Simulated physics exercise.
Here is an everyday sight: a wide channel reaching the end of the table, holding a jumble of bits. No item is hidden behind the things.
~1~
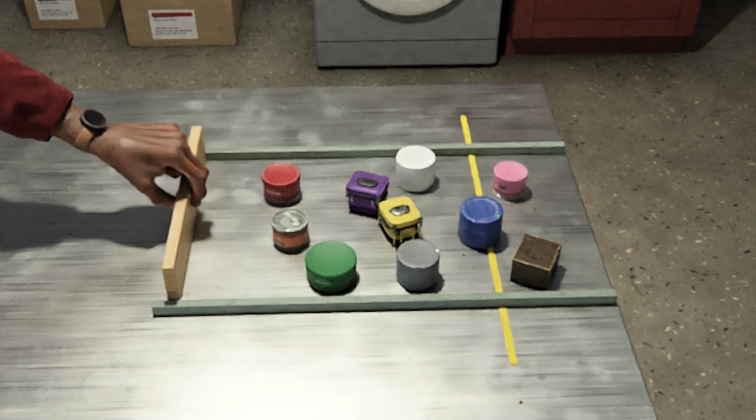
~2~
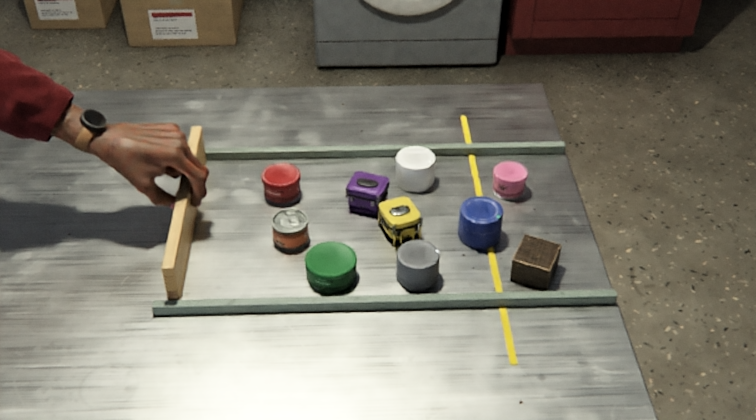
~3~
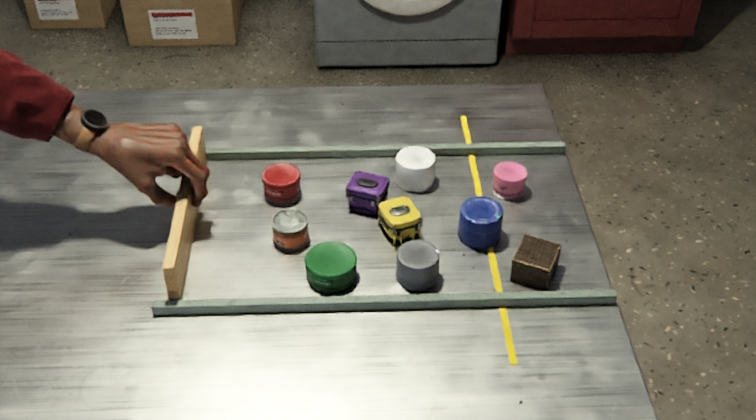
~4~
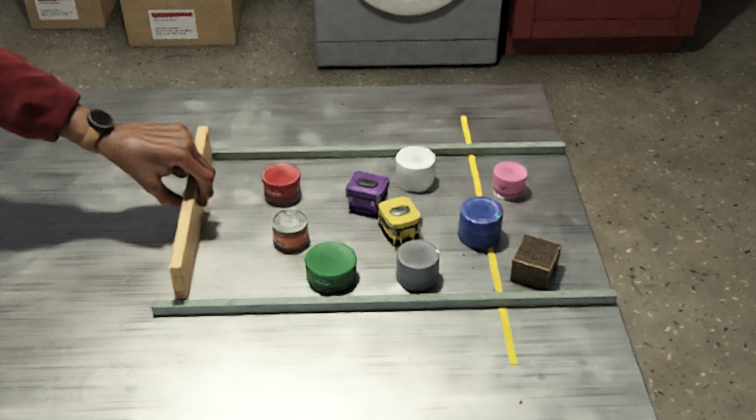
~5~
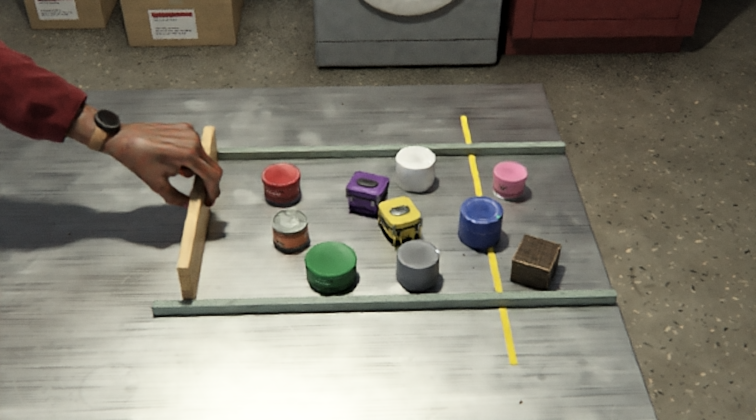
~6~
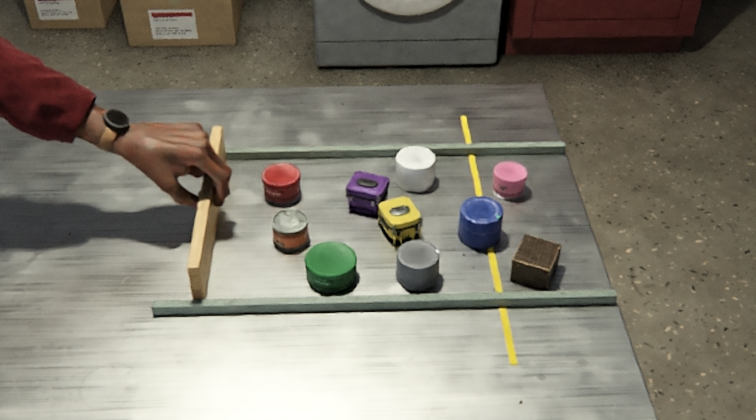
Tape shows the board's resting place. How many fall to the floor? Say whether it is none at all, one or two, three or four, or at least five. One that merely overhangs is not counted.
All remain.
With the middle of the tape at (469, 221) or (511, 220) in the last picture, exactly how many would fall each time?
The floor gets 0 the first time and 2 the second.
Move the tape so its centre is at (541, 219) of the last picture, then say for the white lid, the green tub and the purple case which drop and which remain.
White lid stays put, green tub stays put, purple case stays put.
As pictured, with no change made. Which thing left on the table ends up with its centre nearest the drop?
That one is the black block.
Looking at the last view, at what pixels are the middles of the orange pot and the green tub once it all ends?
Final pixels, roughly: (506, 227) for the first, (520, 263) for the other.
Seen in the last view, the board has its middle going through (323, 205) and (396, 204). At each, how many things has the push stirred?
The counts are 4 and 8.
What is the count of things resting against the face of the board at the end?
5 are in contact with it.
A little later, none off yet; black block at rest near (535, 262); pink pot at rest near (509, 181); blue lid at rest near (480, 223).
When it is over, the number that fall off is zero.
